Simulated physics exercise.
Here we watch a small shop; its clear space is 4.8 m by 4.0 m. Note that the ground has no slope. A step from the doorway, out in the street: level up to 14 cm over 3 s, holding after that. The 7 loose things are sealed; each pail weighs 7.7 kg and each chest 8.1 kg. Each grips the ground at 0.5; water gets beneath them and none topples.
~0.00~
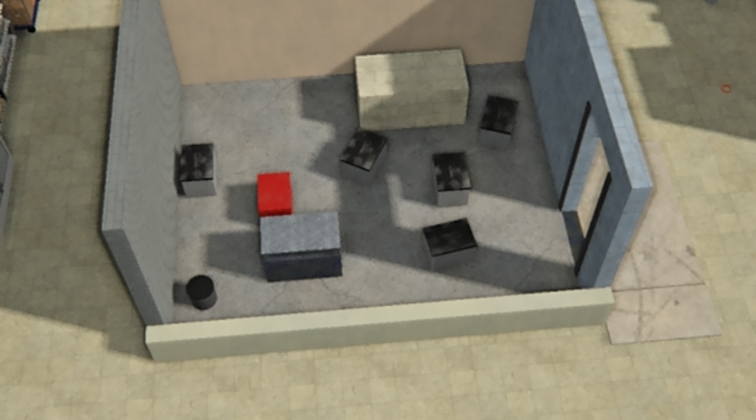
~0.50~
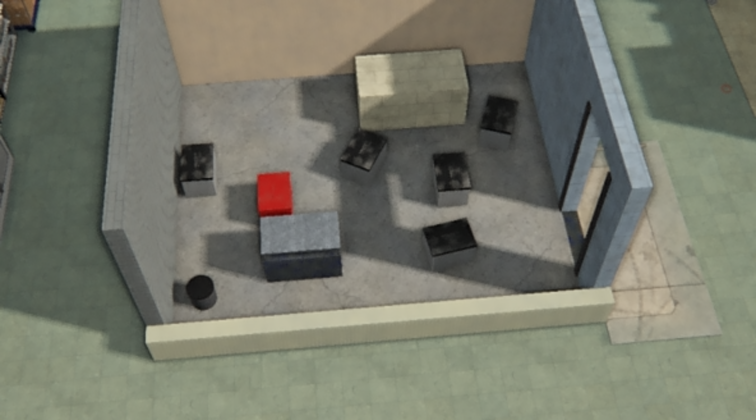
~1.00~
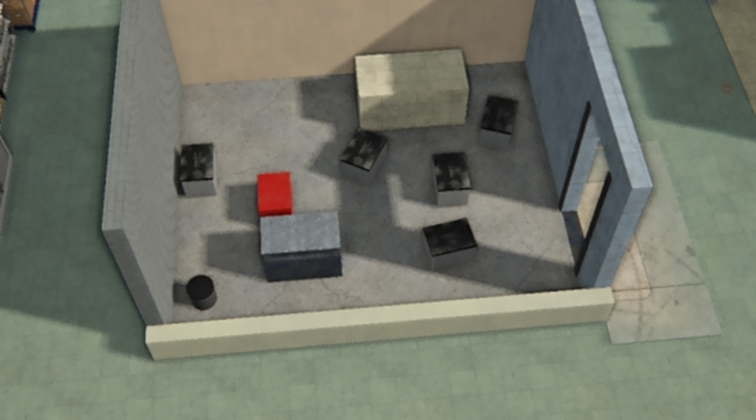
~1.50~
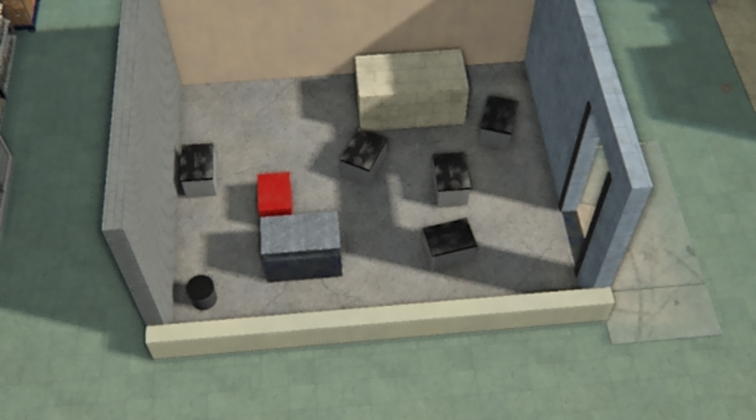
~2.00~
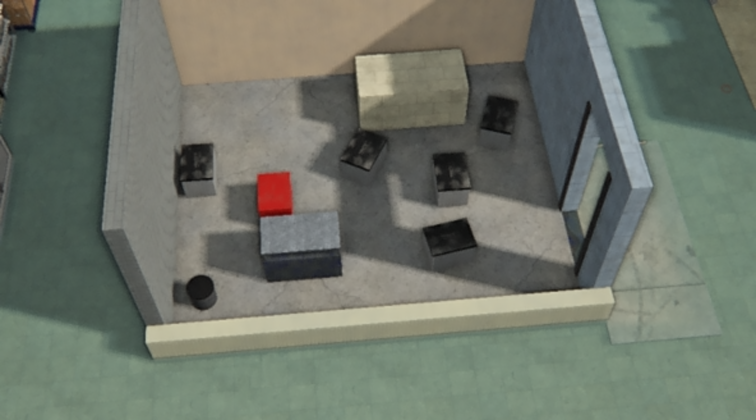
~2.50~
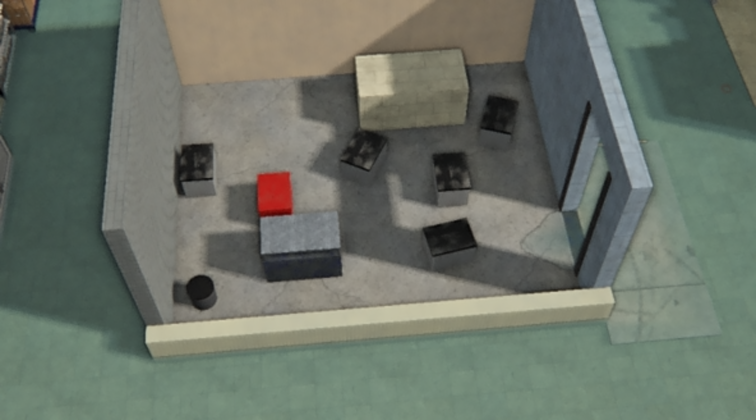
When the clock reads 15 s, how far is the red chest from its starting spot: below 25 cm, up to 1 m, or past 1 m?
It ends up a bit off.
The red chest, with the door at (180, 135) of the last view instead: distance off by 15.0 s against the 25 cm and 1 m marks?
So the red chest is basically unmoved by then.
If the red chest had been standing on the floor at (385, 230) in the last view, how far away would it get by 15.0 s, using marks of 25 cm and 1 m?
In that run it wanders far off.
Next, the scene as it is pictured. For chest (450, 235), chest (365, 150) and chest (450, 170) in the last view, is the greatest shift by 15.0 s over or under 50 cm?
Order as asked: Above, above, above.
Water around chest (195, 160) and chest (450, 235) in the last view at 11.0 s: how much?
Depths: Near 3 cm, then near 5 cm.
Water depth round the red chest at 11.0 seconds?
Close to 4 centimetres.
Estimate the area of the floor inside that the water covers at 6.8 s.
Wet area: Approx. 10.0 m2.
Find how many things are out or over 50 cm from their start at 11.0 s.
Count: 2.
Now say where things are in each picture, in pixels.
The first picture shows the red chest at (274, 191), on the bottom; water covers 0.0 m2; 0 of 7 have shifted.
The second picture shows the red chest at (274, 191) rests on the ground; 0.0 m2 under water; 0 of 7 have shifted.
The third picture shows the red chest at (274, 191), on the bottom; 0.0 m2 under water; 0 of 7 have shifted.
The fourth picture shows the red chest at (274, 191) rests on the ground; water covers 0.0 m2; 0 of 7 have shifted.
The fifth picture shows the red chest at (274, 191), on the bottom; 0.0 m2 under water; 0 of 7 have shifted.
The sixth picture shows the red chest at (274, 191) rests on the ground; water covers 0.3 m2; 0 of 7 have shifted.
After 3.5 s the red chest is near (274, 191), 0.0 m from its start, aground; 0 afloat.
After 6.8 s the red chest is near (274, 191), 0.0 m from its start, aground; 0 afloat.
After 11.0 s the red chest is near (274, 191), 0.0 m from its start, afloat; 3 afloat.
After 15.0 s the red chest is near (226, 203), 0.6 m from its start, afloat; 5 afloat.
